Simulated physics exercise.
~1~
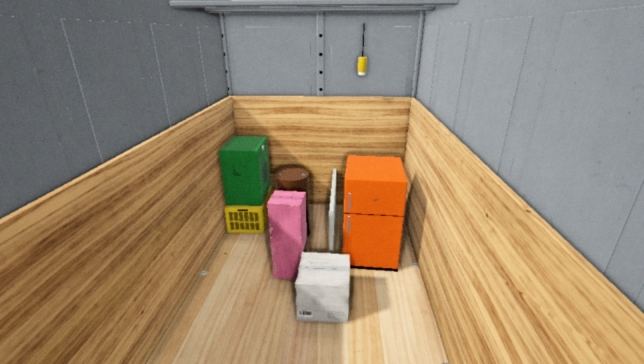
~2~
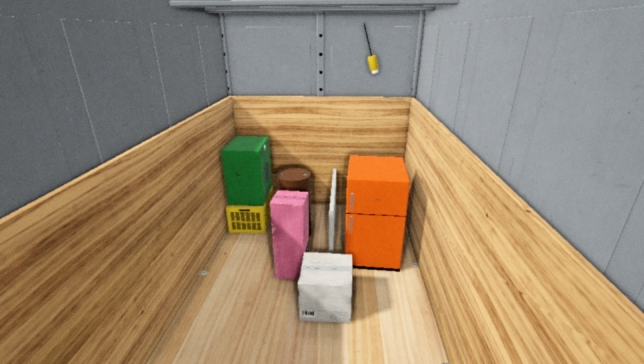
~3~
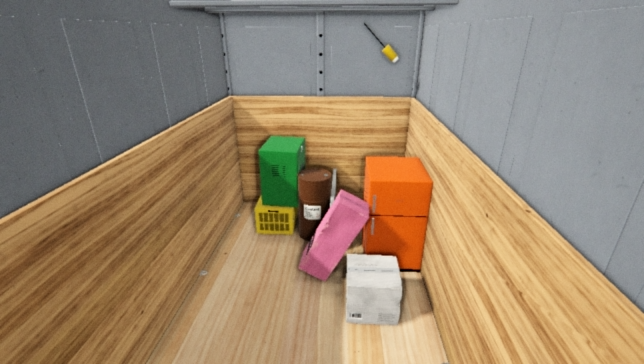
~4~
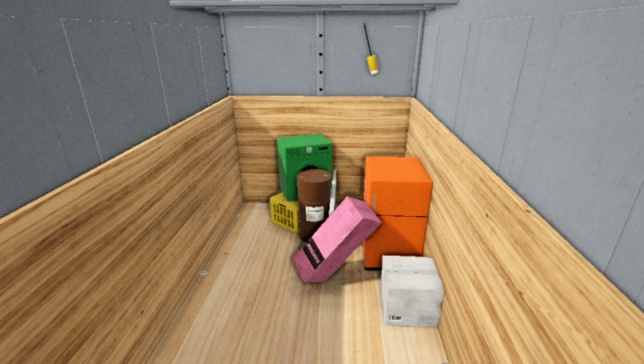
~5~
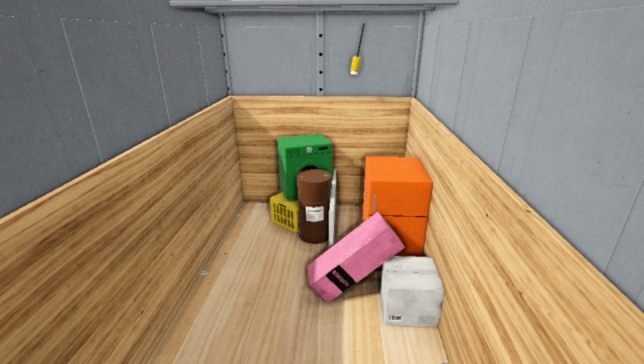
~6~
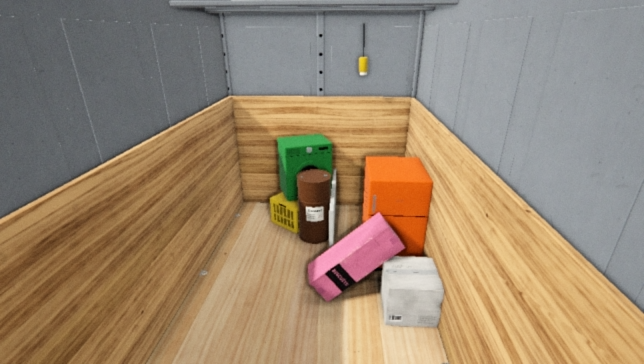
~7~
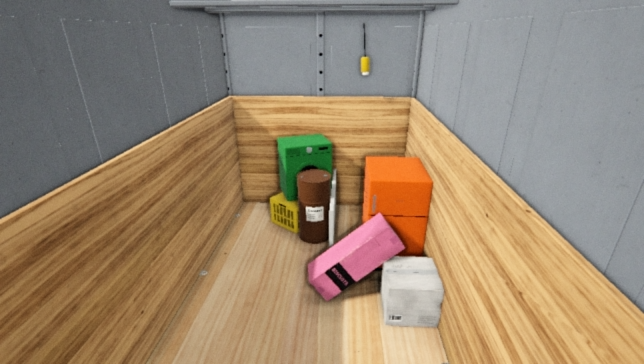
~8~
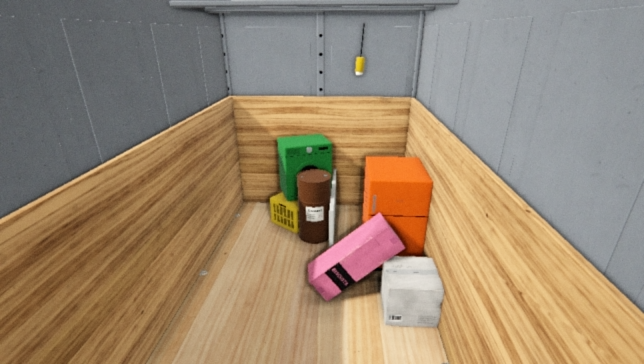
Orange appliance and other cargo sliding right in a wood-lined van bay, the pink box tipping over and ending up leaning.
